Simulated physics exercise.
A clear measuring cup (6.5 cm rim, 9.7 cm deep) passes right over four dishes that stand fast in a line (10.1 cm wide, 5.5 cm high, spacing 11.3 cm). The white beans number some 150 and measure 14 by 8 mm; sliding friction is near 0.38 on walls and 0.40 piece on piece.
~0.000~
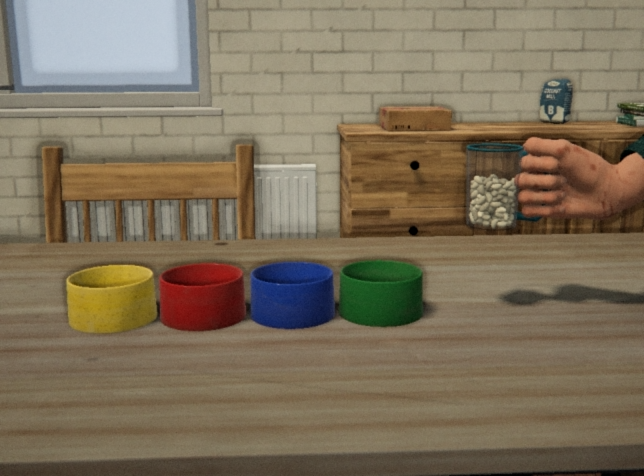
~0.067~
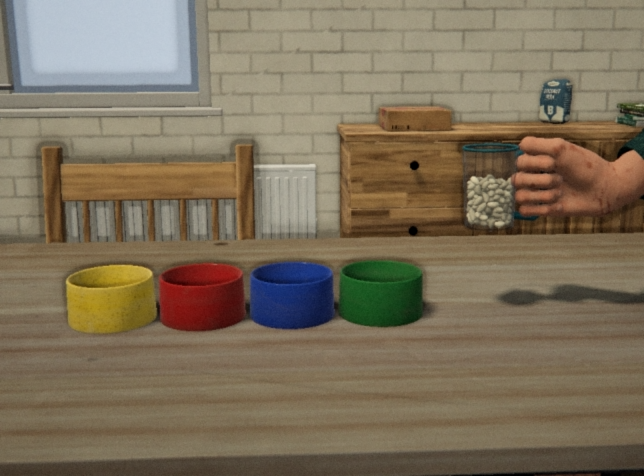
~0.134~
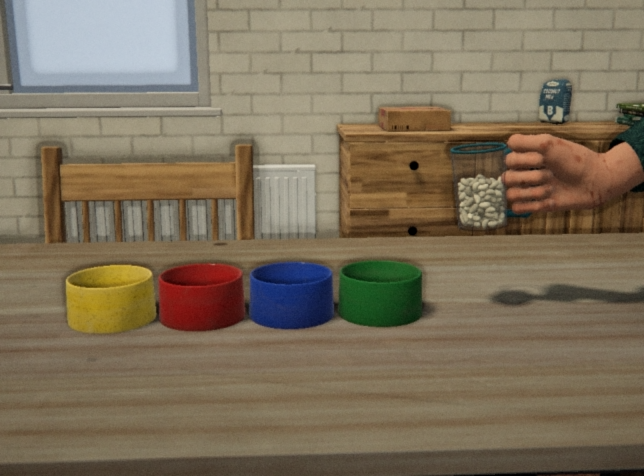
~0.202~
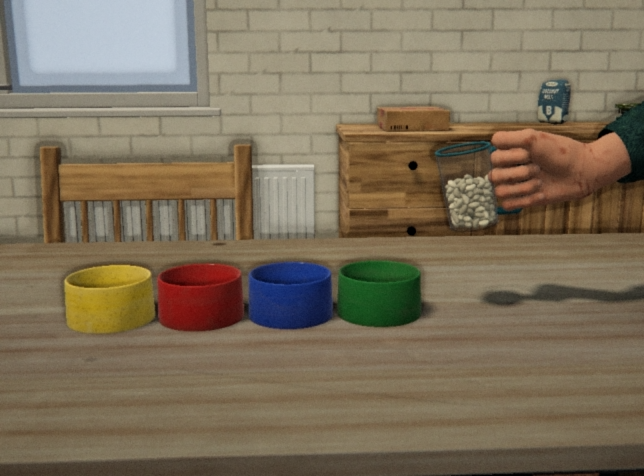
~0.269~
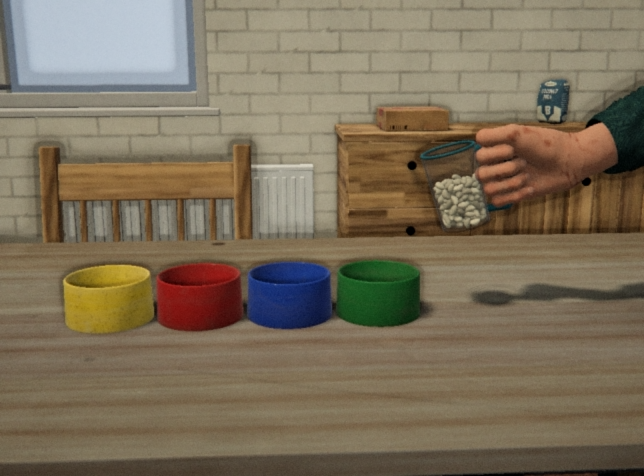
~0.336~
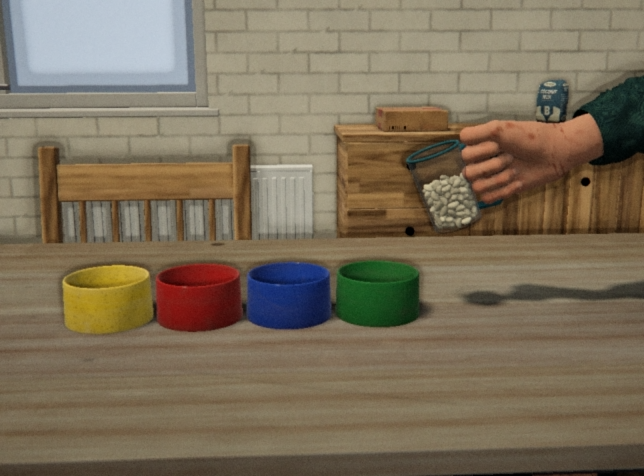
A hand moves a clear cup of white beans slightly left while tilting it leftward.
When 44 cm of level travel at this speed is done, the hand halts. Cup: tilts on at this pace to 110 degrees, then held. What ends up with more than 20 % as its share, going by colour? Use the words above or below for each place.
Red dish: Above; blue dish: Below; green dish: Below; yellow dish: Above; counter: Below.
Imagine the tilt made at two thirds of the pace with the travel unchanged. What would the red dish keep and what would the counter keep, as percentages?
Then the red dish would get 0 and the counter 20.
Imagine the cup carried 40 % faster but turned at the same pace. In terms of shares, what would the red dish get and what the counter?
Red: 0; counter: 40.
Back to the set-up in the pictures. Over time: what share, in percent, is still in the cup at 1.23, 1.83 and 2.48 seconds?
Going in order, it reads 100, then 45, and finally 0 per cent.
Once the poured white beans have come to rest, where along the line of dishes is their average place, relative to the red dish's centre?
Mean position: Around 8 cm toward smaller x from the centre.
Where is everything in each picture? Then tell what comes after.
Cup at (493, 187), tilt 0 degrees, lip at (469, 148), moved 0.0 cm; middle of the pieces at (492, 198); green dish at (381, 272); blue dish at (292, 273); red dish at (202, 275); yellow dish at (110, 277), in the first frame.
Cup at (490, 187), tilt 1 degrees, lip at (464, 149), moved 0.4 cm; middle of the pieces at (489, 198), in the second frame.
Cup at (480, 187), tilt 6 degrees, lip at (452, 151), moved 1.5 cm; middle of the pieces at (481, 198), in the third frame.
Cup at (469, 187), tilt 11 degrees, lip at (437, 154), moved 2.8 cm; middle of the pieces at (470, 198), in the fourth frame.
Cup at (457, 187), tilt 16 degrees, lip at (422, 157), moved 4.2 cm; middle of the pieces at (459, 198), in the fifth frame.
Cup at (446, 188), tilt 21 degrees, lip at (408, 161), moved 5.5 cm; middle of the pieces at (449, 198); green dish at (378, 272); blue dish at (289, 274); red dish at (198, 275); yellow dish at (107, 277). Its pace works out near 75 degrees a second; the hand travels 20 cm a second, in the sixth frame.
After 1.23 s, tilt 90 degrees; cup holds 100 %.
After 1.83 s, tilt 110 degrees; cup holds 45 %, red 35 %, yellow 5 %.
Then, at 2.48 s, tilt 110 degrees; cup holds 0 %, red 35 %, yellow 55 %.
By 3.1 s all is still; red 35 %, blue 0 %, green 0 %, yellow 55 %, counter 10 %.
